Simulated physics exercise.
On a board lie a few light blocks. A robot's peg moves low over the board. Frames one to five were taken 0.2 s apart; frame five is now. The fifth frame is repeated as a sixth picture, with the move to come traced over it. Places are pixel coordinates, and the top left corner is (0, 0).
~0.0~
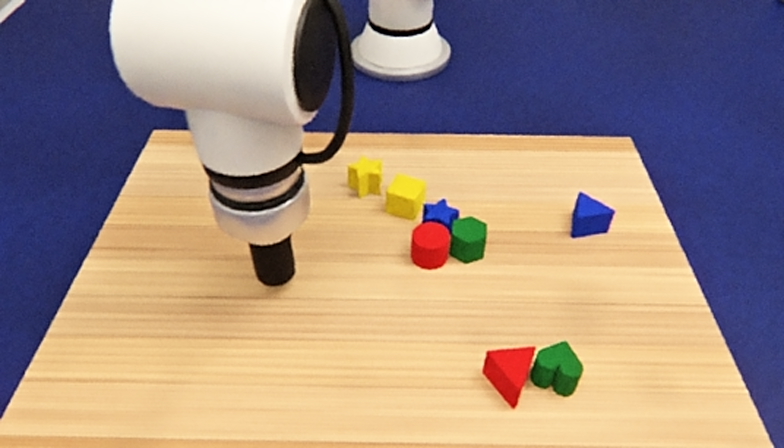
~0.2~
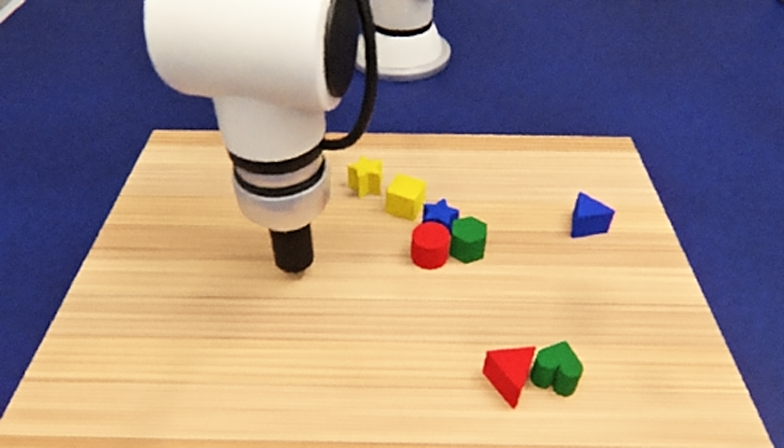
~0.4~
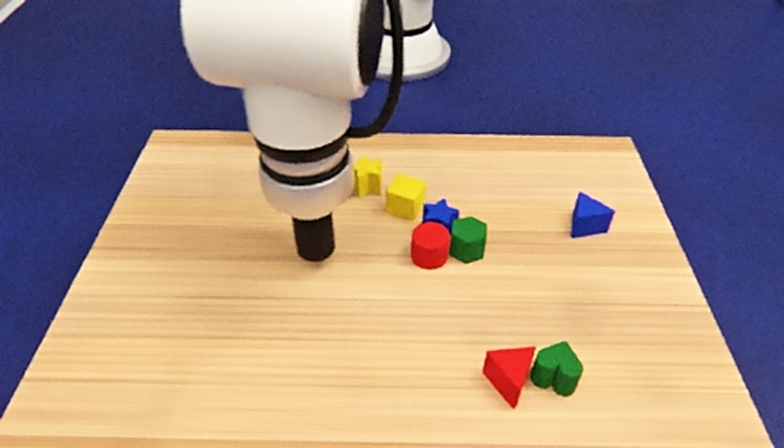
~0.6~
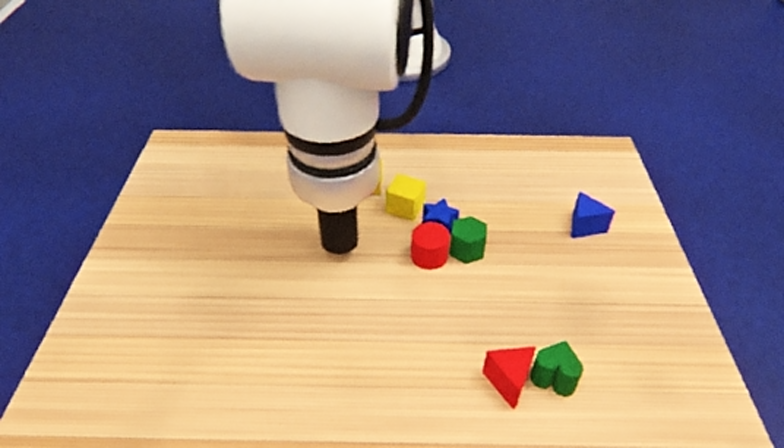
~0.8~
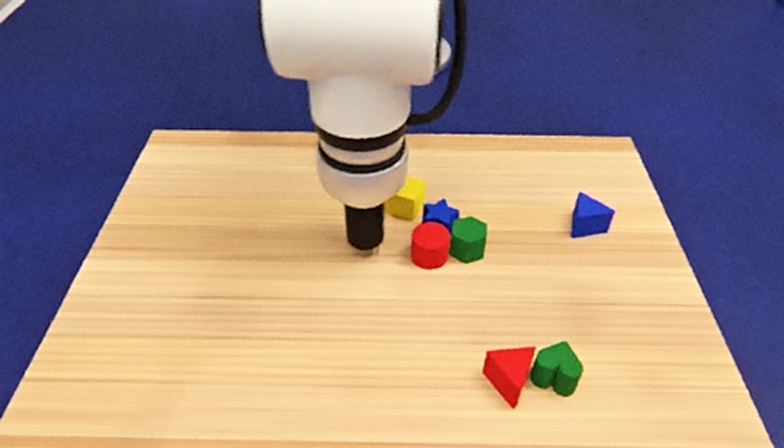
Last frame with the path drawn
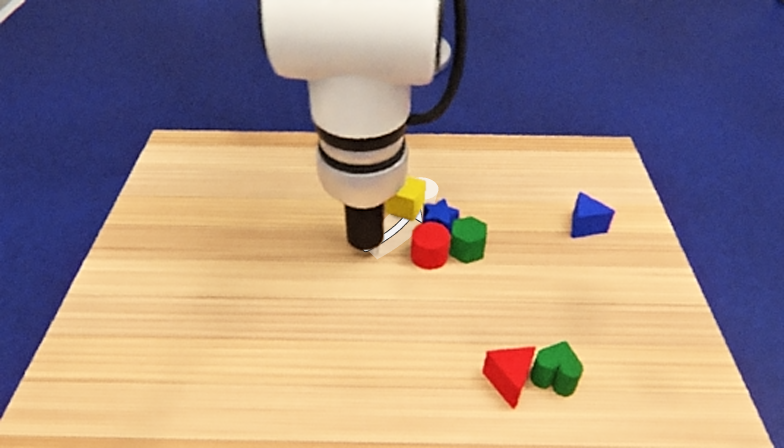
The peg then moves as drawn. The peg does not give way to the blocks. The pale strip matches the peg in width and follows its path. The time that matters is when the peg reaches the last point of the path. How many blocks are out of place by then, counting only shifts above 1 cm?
Of all the blocks, just one travels more than a centimetre.
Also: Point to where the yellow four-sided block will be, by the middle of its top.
Around (424, 147).
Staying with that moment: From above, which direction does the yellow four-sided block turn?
Counterclockwise rotation.
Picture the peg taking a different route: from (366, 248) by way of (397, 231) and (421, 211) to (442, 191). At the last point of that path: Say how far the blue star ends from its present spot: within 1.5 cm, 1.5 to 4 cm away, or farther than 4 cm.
Net shift: Below 1.5 cm.
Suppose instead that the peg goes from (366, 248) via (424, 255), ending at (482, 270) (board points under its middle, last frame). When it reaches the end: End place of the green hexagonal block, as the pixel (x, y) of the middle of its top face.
Put as a pixel place, it's (515, 227).
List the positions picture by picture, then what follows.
In the first frame, lower end of the peg (276, 272), tops of blocks, yellow four-sided block (406, 186), blue star (440, 210).
In the second frame, peg (295, 259), blocks as before.
In the third frame, peg (316, 248), blocks as before.
In the fourth frame, peg (340, 241), blocks as before.
In the fifth frame, peg (365, 237), yellow four-sided block (406, 186), blue star (440, 210).
The drawn path runs from (366, 248) via (394, 231) and (412, 210), ending at (421, 188).
The first path, step by step. One third of the way, peg (395, 219); nothing pushed yet.
Two thirds of the way, peg (413, 198); yellow four-sided block (416, 166), turned 25° anticlockwise.
At the end, peg (422, 177); yellow four-sided block (424, 147), turned 30° anticlockwise; blue star not moved.
